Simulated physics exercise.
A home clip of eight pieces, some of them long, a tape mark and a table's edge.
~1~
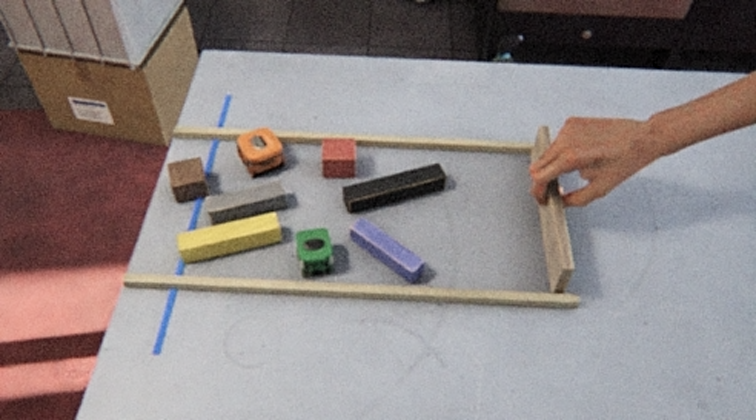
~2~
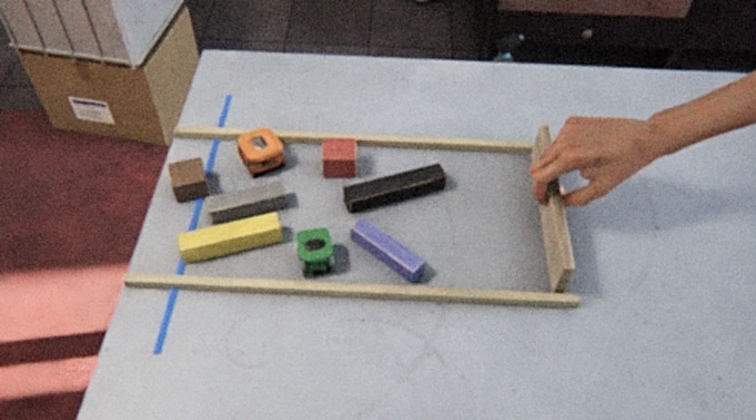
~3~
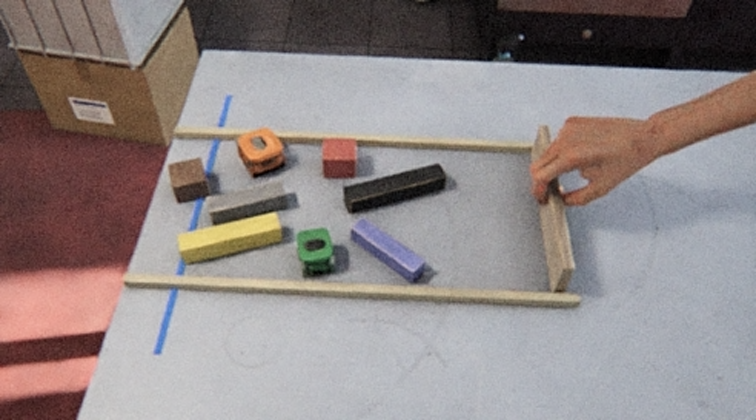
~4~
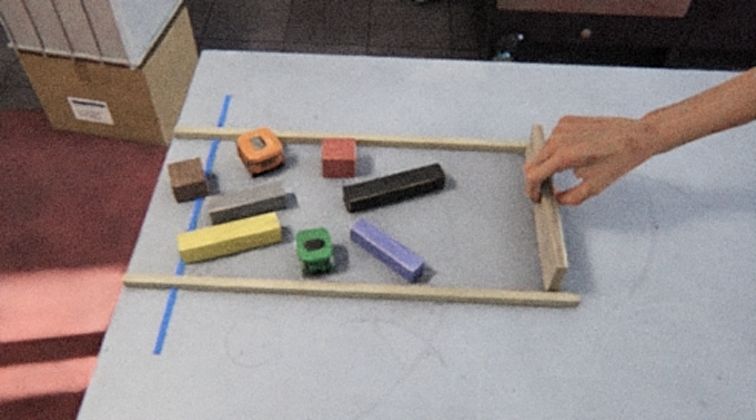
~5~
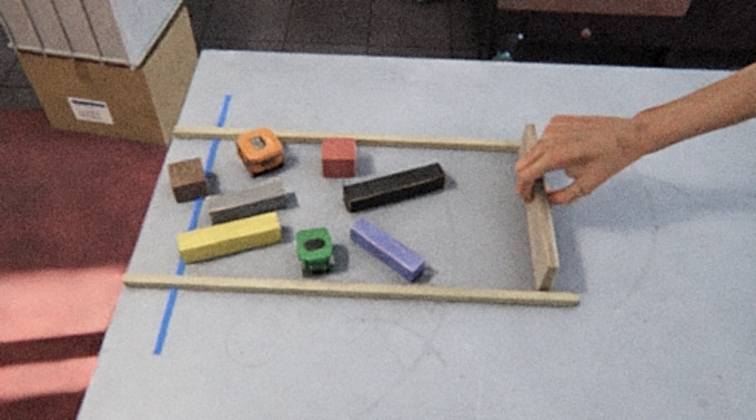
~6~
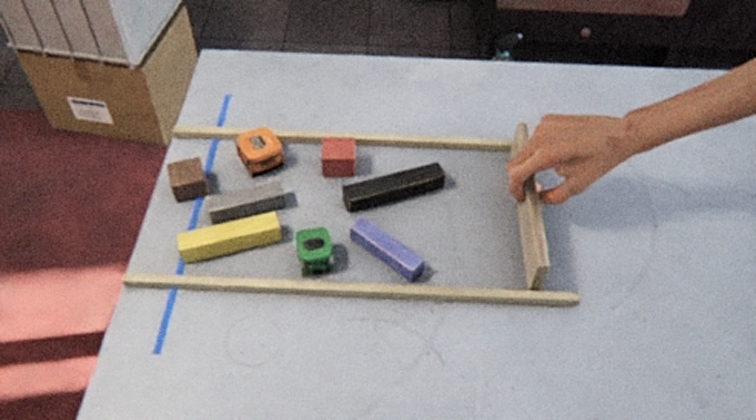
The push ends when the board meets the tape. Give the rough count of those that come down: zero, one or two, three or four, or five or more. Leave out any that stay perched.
In the end the number that fall off is three or four.
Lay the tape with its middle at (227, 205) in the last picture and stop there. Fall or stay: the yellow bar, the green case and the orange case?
The yellow bar goes over; the green case holds on; the orange case survives.
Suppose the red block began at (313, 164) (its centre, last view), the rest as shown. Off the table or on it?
The red block holds on.
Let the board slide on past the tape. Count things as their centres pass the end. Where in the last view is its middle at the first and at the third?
First at (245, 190), next at (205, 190).
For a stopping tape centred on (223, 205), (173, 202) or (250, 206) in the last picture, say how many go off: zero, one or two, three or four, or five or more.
Taking them in turn, 1 or 2; more than four; zero.
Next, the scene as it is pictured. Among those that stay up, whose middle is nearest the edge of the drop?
Foremost is the grey bar.
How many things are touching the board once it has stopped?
That makes 3.
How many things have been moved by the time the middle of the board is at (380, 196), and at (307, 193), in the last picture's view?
By then 2, and 7.
Soon after, none off yet; brown block at rest near (188, 180); yellow bar at rest near (230, 238); grey bar at rest near (247, 202).
After that, none off yet; brown block at rest near (188, 180); yellow bar displaced a little near (209, 250); grey bar moving near (244, 200).
And then, none off yet; brown block displaced about its own width near (170, 174); yellow bar displaced about its own width near (129, 249); grey bar displaced about its own width near (197, 187).
In the end, the number that fall off is three or four; gone, orange case, yellow bar and brown block.
